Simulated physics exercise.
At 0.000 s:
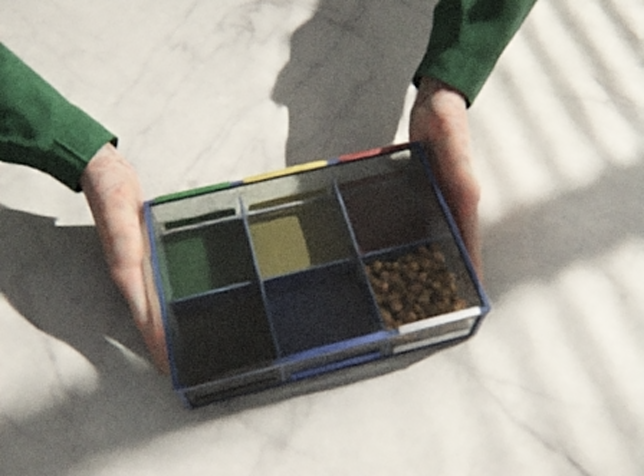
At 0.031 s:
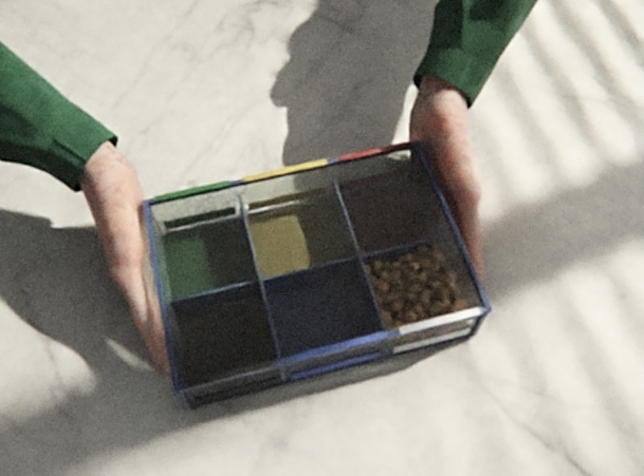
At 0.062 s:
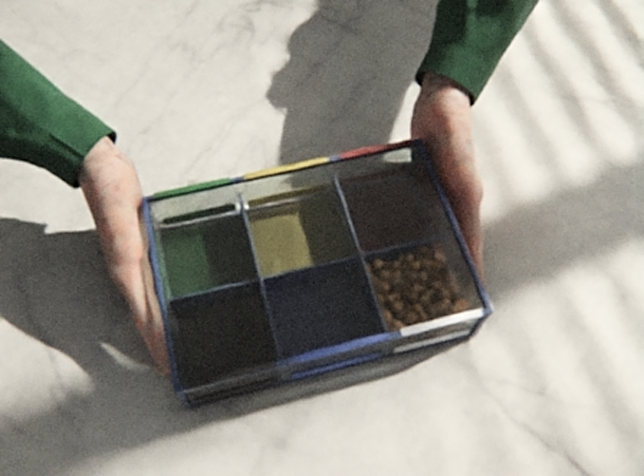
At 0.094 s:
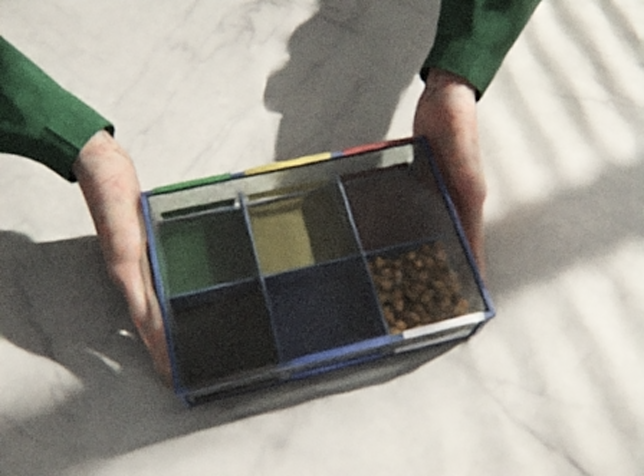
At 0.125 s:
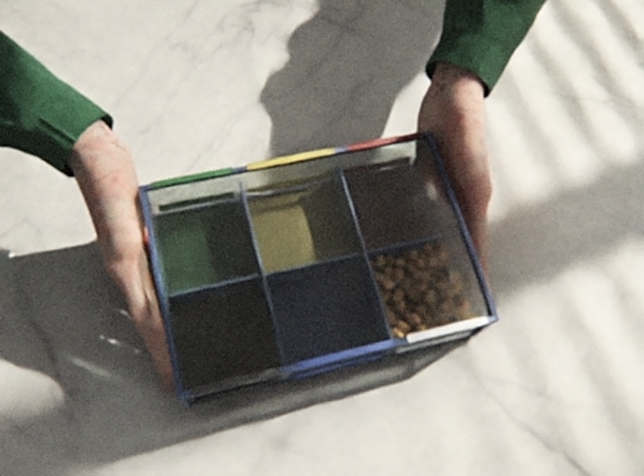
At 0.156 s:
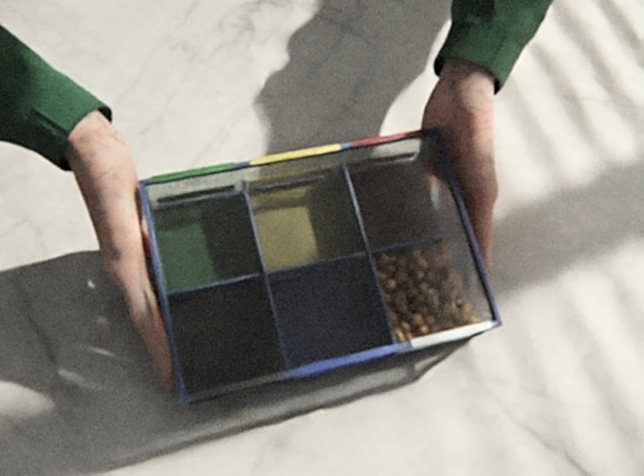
Two hands in green sleeves hold a clear-lidded box with blue edges over a pale marble surface, seen from above in streaked sunlight and shadow. The box has six compartments, green and yellow patches showing in two at the back and small round brown pieces filling the front right one. The hands slowly, then faster, tilt the box slightly, its right side shifting a little, while the view stays still.
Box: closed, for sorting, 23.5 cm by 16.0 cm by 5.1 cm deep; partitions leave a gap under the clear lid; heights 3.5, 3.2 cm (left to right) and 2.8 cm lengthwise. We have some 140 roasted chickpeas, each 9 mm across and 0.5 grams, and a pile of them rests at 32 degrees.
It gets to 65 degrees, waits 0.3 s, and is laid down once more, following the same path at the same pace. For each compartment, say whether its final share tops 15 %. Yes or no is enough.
Red, no; blue, no; green, no; yellow, no; white, yes; black, no.
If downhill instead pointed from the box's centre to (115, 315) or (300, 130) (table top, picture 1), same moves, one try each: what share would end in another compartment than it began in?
Approximately 35 percent, then 35 percent.
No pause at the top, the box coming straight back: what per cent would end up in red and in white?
That would leave red with 0 percent and white with 100 percent.
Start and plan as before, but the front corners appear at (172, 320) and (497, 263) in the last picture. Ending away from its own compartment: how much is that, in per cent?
Around 30 per cent, it would seem.
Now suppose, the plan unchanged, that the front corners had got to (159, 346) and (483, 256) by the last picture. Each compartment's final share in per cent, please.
Each compartment ends with this per cent: Red 30, blue 0, green 0, yellow 10, white 60 and black 0.
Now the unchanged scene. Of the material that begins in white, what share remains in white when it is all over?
I'd estimate about 100 %.
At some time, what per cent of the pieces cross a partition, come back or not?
Around 0 in a hundred.
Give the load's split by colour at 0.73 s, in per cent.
In per cent: Red 0; blue 0; green 0; yellow 0; white 100; black 0.
After 0.73 s, tilt 65 degrees; white 100 %.
After 1.11 s, tilt 38 degrees; white 100 %.
Then, at 1.58 s, tilt 0 degrees; white 100 %.
At rest (2.0 s), red 0 %, blue 0 %, green 0 %, yellow 0 %, white 100 %, black 0 %.
